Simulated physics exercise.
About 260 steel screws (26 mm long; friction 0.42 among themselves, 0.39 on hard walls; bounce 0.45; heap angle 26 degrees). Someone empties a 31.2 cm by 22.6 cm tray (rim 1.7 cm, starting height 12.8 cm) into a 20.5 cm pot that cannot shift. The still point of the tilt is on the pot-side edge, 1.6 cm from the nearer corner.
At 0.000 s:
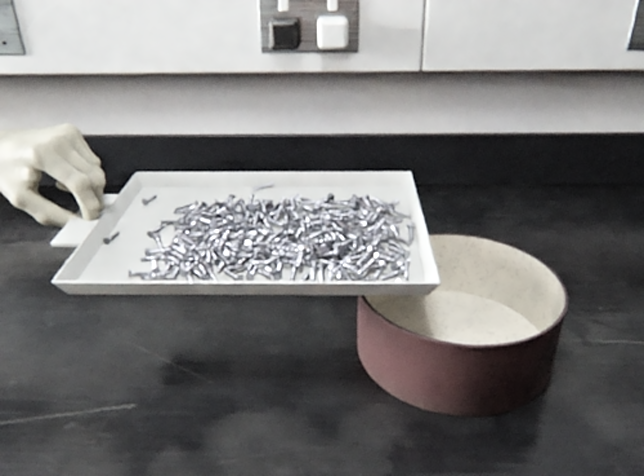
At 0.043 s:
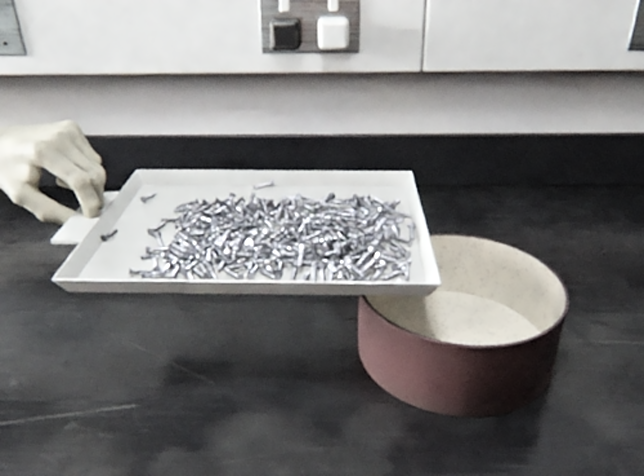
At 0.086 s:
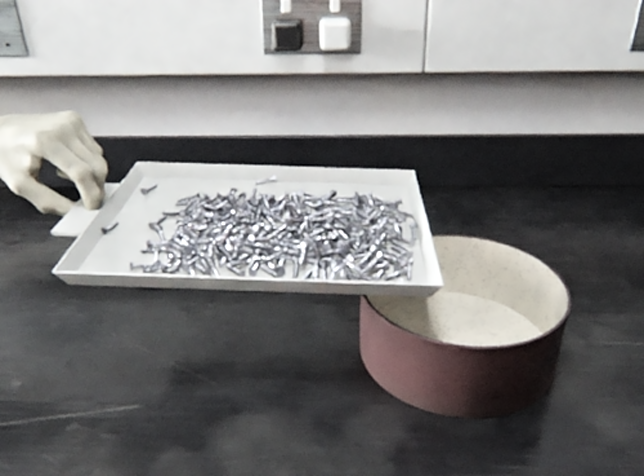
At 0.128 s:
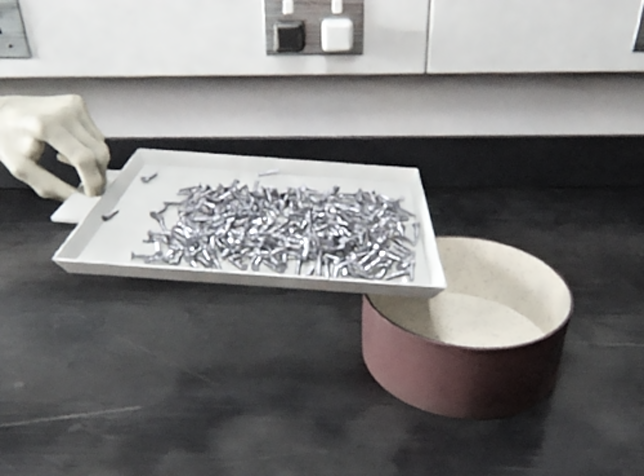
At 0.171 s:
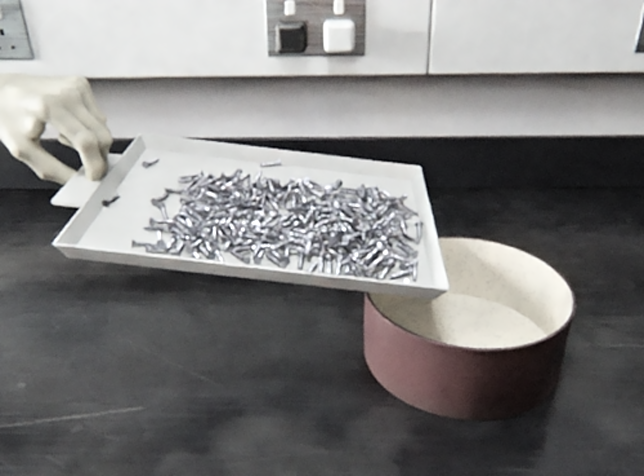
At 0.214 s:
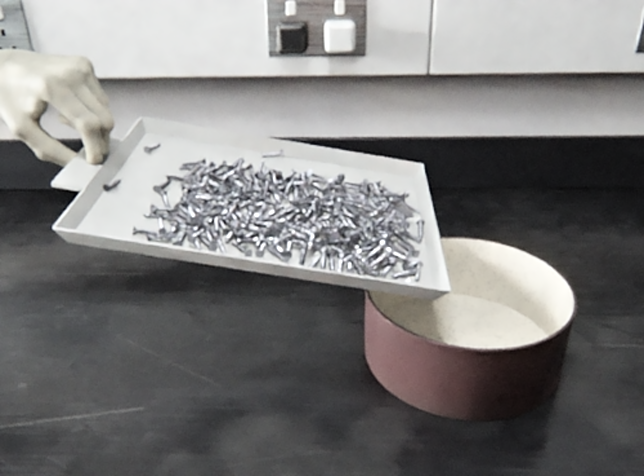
A white tray piled with small silver screws starts out level beside a reddish-brown pot, then slopes gradually down to the right as a hand raises its left end, while the screws stay heaped together and the pot stays put.
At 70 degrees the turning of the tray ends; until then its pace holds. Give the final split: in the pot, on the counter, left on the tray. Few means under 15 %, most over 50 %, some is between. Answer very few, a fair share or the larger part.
In the pot: The larger part; on the counter: A fair share; left on the tray: Very few.
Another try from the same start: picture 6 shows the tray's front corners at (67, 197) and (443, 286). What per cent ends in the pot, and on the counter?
Pot 55, counter 45.
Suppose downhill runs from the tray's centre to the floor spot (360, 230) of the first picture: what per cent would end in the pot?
Some 85 per cent.
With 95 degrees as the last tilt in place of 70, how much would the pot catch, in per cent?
It would be near 70 per cent.
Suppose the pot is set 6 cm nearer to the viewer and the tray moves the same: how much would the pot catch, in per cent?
It would be near 100 per cent.
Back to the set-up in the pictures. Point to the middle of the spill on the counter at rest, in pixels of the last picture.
At about (521, 461).
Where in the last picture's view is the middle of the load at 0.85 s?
Around (451, 240).
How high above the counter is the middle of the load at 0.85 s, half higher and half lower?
About 16 cm.
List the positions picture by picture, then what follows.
In the first frame, tray tilt 0 degrees, front corners at (64, 277) and (430, 278); middle of the pieces at (287, 239); pot at (460, 281).
In the second frame, tray tilt 1 degrees, front corners at (65, 275) and (431, 278); middle of the pieces at (288, 238).
In the third frame, tray tilt 2 degrees, front corners at (65, 267) and (433, 280); middle of the pieces at (290, 235).
In the fourth frame, tray tilt 5 degrees, front corners at (66, 255) and (436, 281), lowest corner right front; middle of the pieces at (292, 230).
In the fifth frame, tray tilt 8 degrees, front corners at (66, 240) and (439, 283), lowest corner right front; middle of the pieces at (295, 223).
In the sixth frame, tray tilt 11 degrees, front corners at (66, 224) and (441, 284), lowest corner right front; middle of the pieces at (297, 217); pot at (467, 285). Its pace works out near 75 degrees a second.
After 0.60 s, tilt 40 degrees; the tray holds 100 %, the pot 0 %.
After 0.85 s, tilt 59 degrees; the tray holds 80 %, the pot 5 %.
After 1.21 s, tilt 70 degrees; the tray holds 10 %, the pot 60 %.
In the end, at 2.1 s, pot 70 %, counter 30 %, tray 0 %.
